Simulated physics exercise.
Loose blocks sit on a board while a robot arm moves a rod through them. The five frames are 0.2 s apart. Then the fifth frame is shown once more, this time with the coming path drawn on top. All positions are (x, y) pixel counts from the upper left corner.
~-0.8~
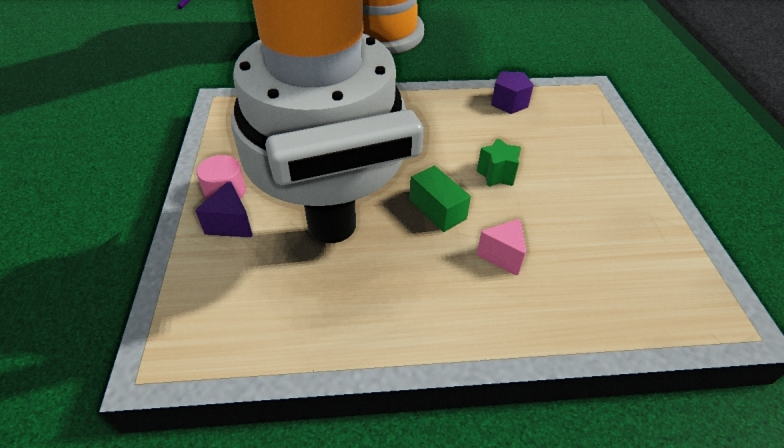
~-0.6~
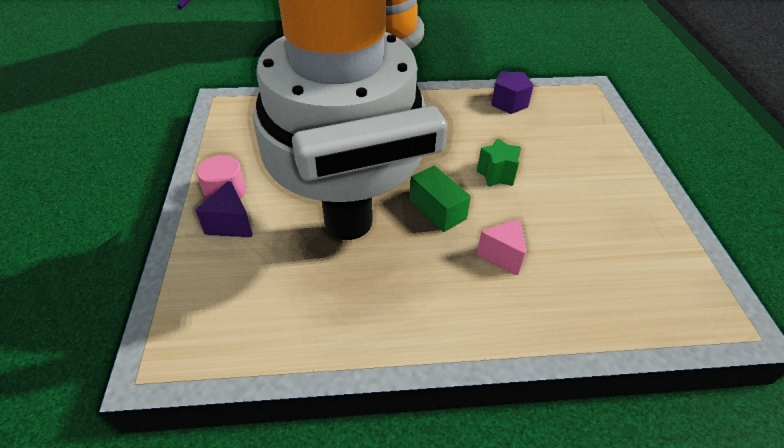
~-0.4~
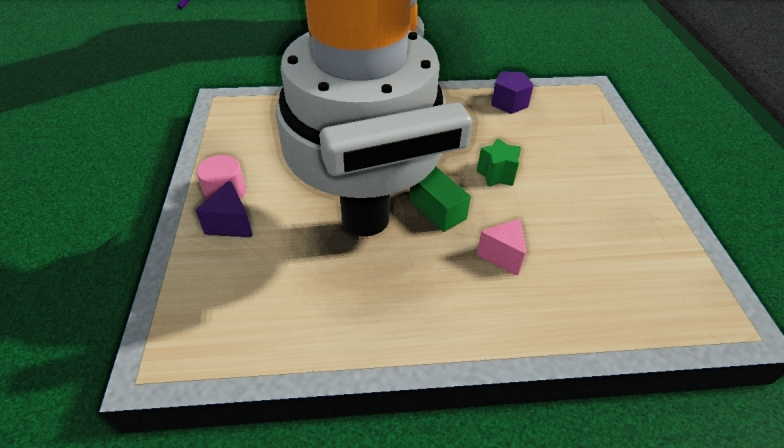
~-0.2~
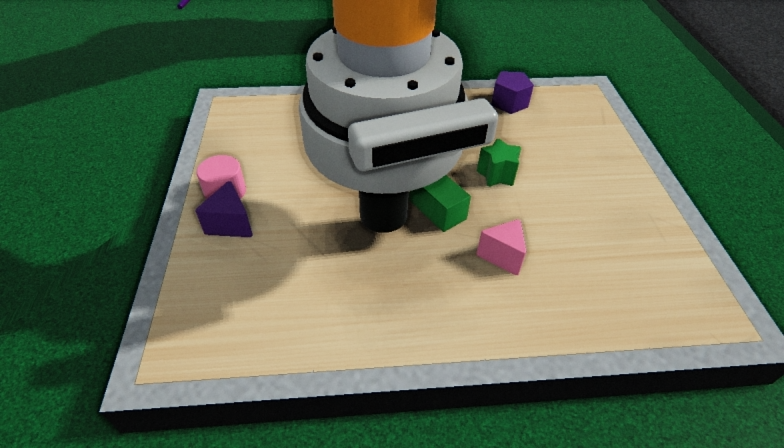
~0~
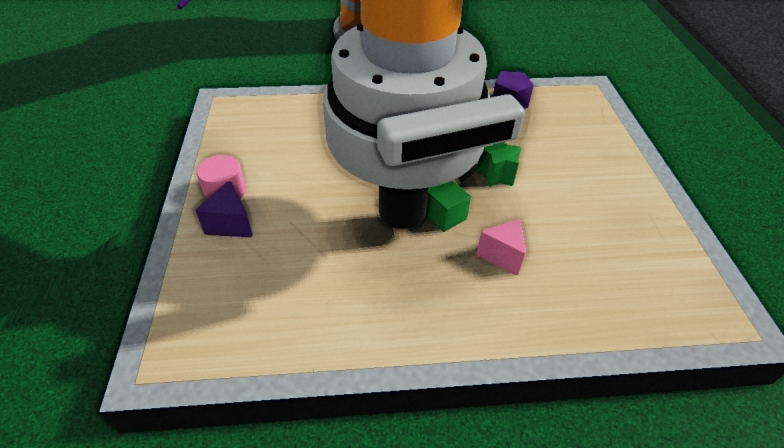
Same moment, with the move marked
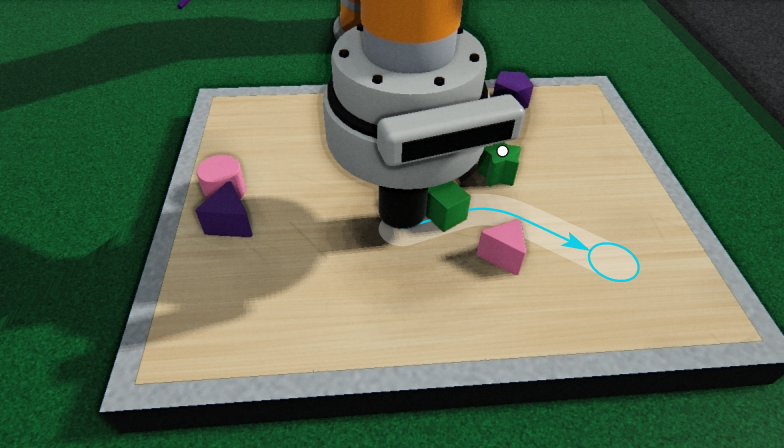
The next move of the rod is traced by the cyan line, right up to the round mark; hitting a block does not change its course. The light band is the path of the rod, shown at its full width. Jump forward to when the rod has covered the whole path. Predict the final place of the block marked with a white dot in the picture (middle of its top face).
My best guess is (511, 140).
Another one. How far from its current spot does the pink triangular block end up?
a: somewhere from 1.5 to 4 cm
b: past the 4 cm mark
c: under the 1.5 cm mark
(c)
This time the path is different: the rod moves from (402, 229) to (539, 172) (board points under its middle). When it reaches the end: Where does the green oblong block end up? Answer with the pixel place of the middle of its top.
Roughly at (549, 127).
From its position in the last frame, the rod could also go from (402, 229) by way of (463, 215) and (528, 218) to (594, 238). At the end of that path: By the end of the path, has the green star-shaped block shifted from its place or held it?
Moved away.
The drawn path runs from (402, 229) through (469, 210) and (540, 227) to (614, 262); the dot is on the green star-shaped block.
On the path given first. One third of the way, rod at (472, 193); green oblong block at (485, 163), turned 25° anticlockwise; green star-shaped block at (508, 146).
Two thirds of the way, rod at (546, 211); green oblong block at (494, 160), turned 40° anticlockwise; green star-shaped block at (511, 140), turned 20° anticlockwise.
At the end, rod at (622, 246); green oblong block at (494, 160), turned 40° anticlockwise; green star-shaped block at (511, 140), turned 20° anticlockwise; pink triangular block not moved.
